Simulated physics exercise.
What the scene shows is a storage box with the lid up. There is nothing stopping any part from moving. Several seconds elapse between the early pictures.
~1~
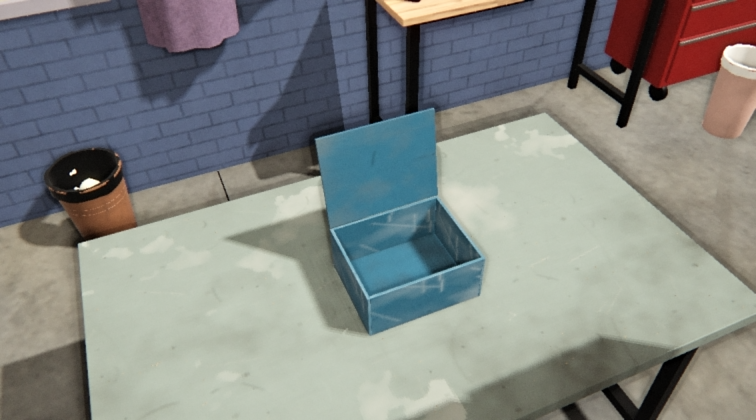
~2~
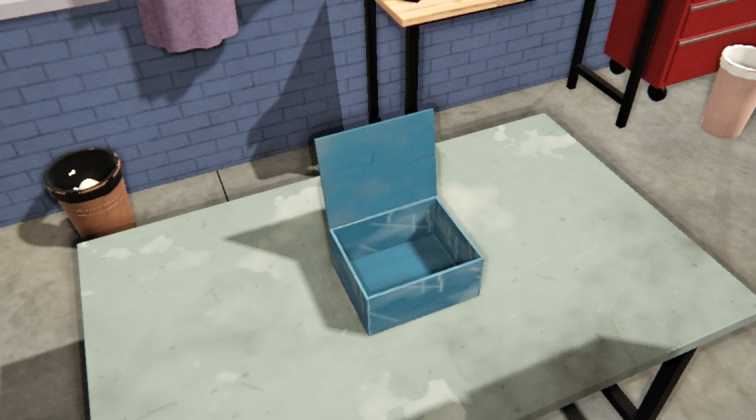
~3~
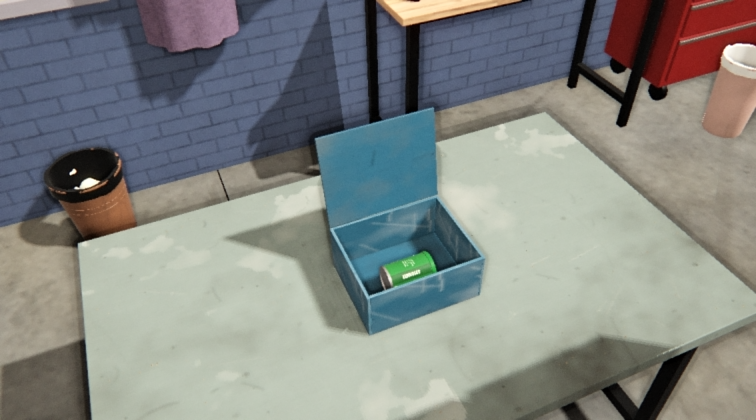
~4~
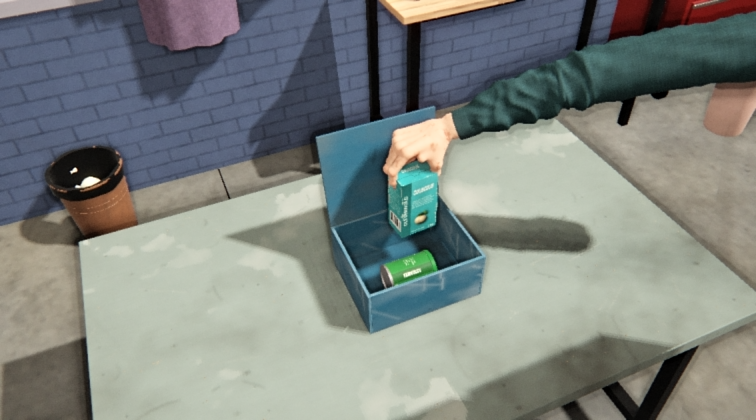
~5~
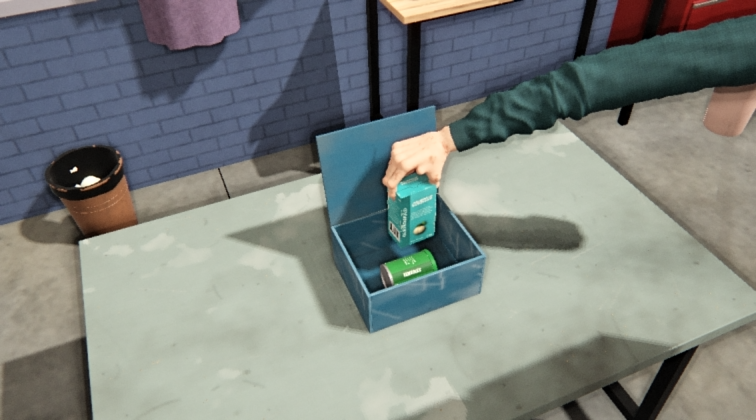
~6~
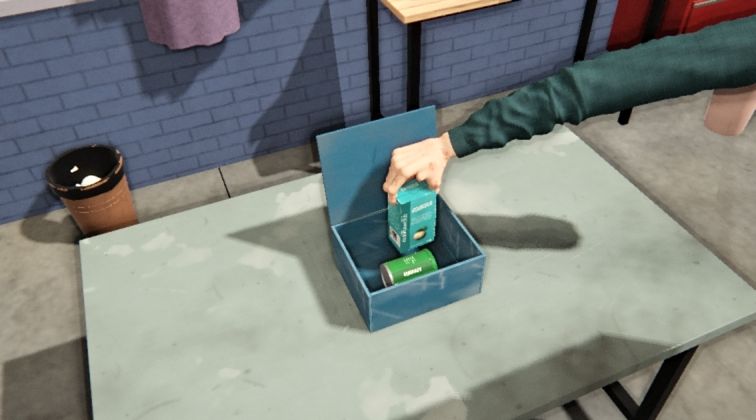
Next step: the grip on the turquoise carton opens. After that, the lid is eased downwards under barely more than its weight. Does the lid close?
No.
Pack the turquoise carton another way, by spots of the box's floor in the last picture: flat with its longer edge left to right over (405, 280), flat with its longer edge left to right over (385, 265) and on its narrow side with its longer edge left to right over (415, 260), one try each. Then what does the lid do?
Well, first time it goes down fine, second time it goes down fine, and third time it goes down fine.
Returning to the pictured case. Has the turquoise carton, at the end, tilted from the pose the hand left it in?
It stays as it was set.
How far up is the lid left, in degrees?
The lid sits around 55° above the rim.
Then, 0.30 s after the last picture, turquoise carton tipped 11° from how it was near (411, 231).
Then, 1.10 s after the last picture, lid starting down; turquoise carton slid about its own width near (407, 235); green tin rolled a little.
Then, 1.50 s after the last picture, lid 66° above the rim; turquoise carton slid about its own width near (407, 235); green tin rolled a little.
At rest, lid 54° above the rim; moved from the start, turquoise carton; green tin in place. Seen from the same camera at the end, turquoise carton near (407, 235).
